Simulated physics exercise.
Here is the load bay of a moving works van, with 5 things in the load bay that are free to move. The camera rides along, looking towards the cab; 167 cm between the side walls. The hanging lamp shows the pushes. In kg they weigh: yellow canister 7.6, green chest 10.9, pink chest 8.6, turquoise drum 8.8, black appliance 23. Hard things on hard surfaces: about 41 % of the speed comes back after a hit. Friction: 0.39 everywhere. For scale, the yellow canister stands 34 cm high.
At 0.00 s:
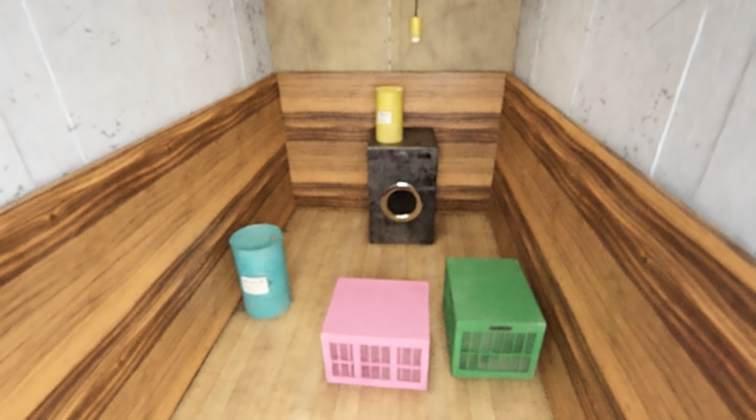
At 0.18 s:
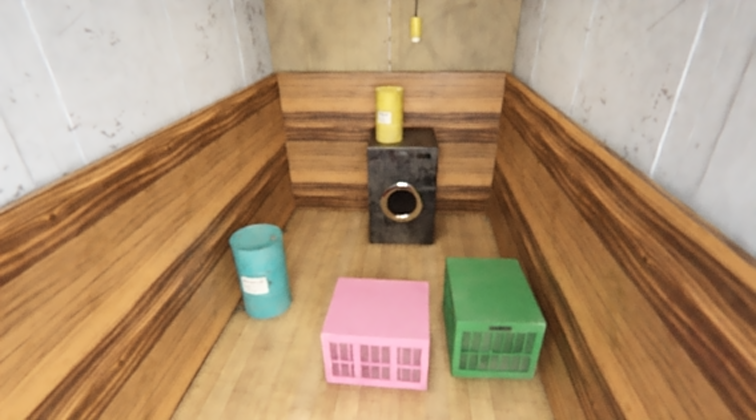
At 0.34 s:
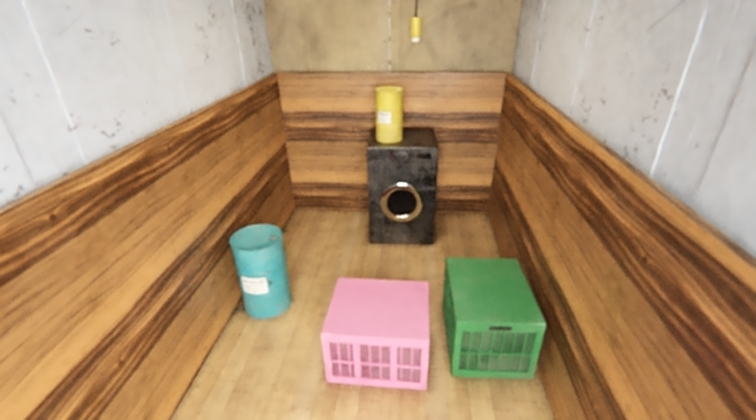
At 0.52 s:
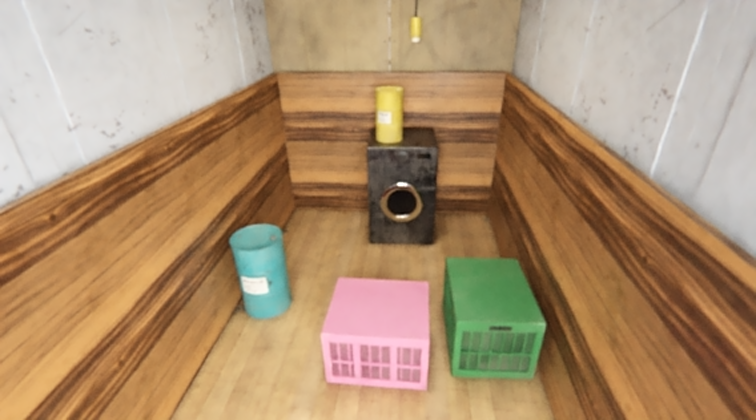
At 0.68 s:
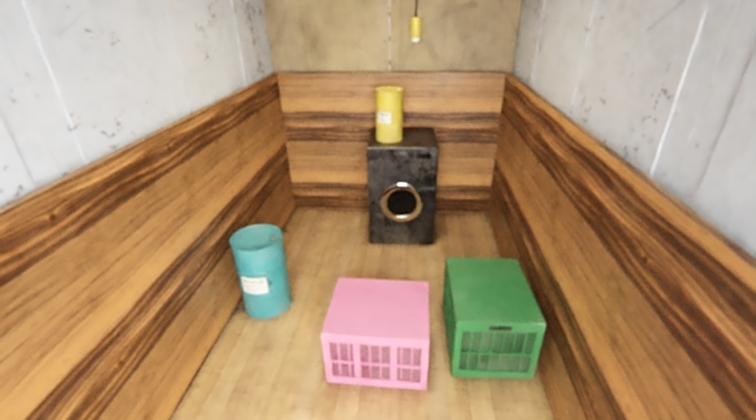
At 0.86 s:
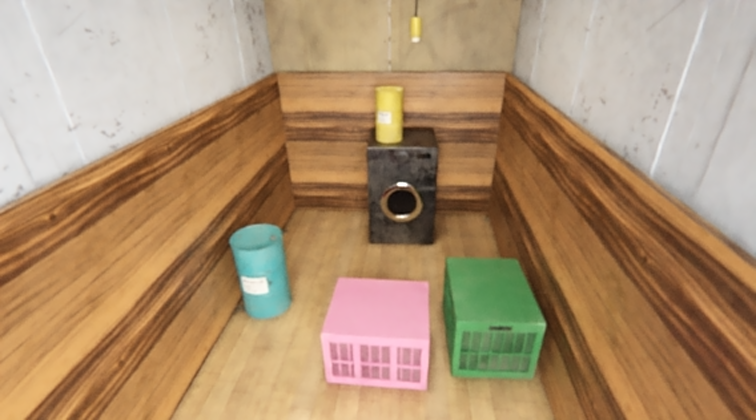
Wood-panelled van load bay with a yellow canister on a black appliance, a turquoise drum and two chests, all staying still.
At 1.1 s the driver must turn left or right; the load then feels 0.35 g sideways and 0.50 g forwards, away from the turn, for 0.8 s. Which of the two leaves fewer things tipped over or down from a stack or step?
Fewer things are lost with the left turn.
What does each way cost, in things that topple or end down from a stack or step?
Turning left 0, turning right 1.
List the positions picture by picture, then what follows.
Smooth; yellow canister (389, 114); green chest (486, 314), in the first picture.
Load feels 0.34 g jolt; black appliance (402, 185); pink chest (380, 330), in the second picture.
Load feels 0.29 g jolt; turquoise drum (263, 271); black appliance (402, 185), in the third picture.
Smooth; pink chest (380, 330); turquoise drum (263, 271), in the fourth picture.
Smooth; black appliance (402, 185); pink chest (380, 330), in the fifth picture.
Smooth; yellow canister (389, 114); green chest (486, 314), in the sixth picture.
Turning left. At 1.56 s, load feels 0.50 g forwards, 0.35 g right; yellow canister moved 8 cm near (397, 112); green chest moved 7 cm near (492, 306); turquoise drum moved 7 cm.
After 1.76 s, load feels 0.28 g forwards, 0.20 g right; yellow canister moved 24 cm near (411, 107); green chest moved 15 cm near (492, 296); pink chest moved 22 cm.
In the end (2.5 s), not toppled but over 15 cm from the start, yellow canister, green chest, pink chest and turquoise drum; black appliance under 15 cm from the start. At the end, from the last picture's camera, yellow canister near (418, 107), green chest near (491, 293).
Turning right instead, yellow canister tipped over or down from a stack or step, 1 of 5 in all.
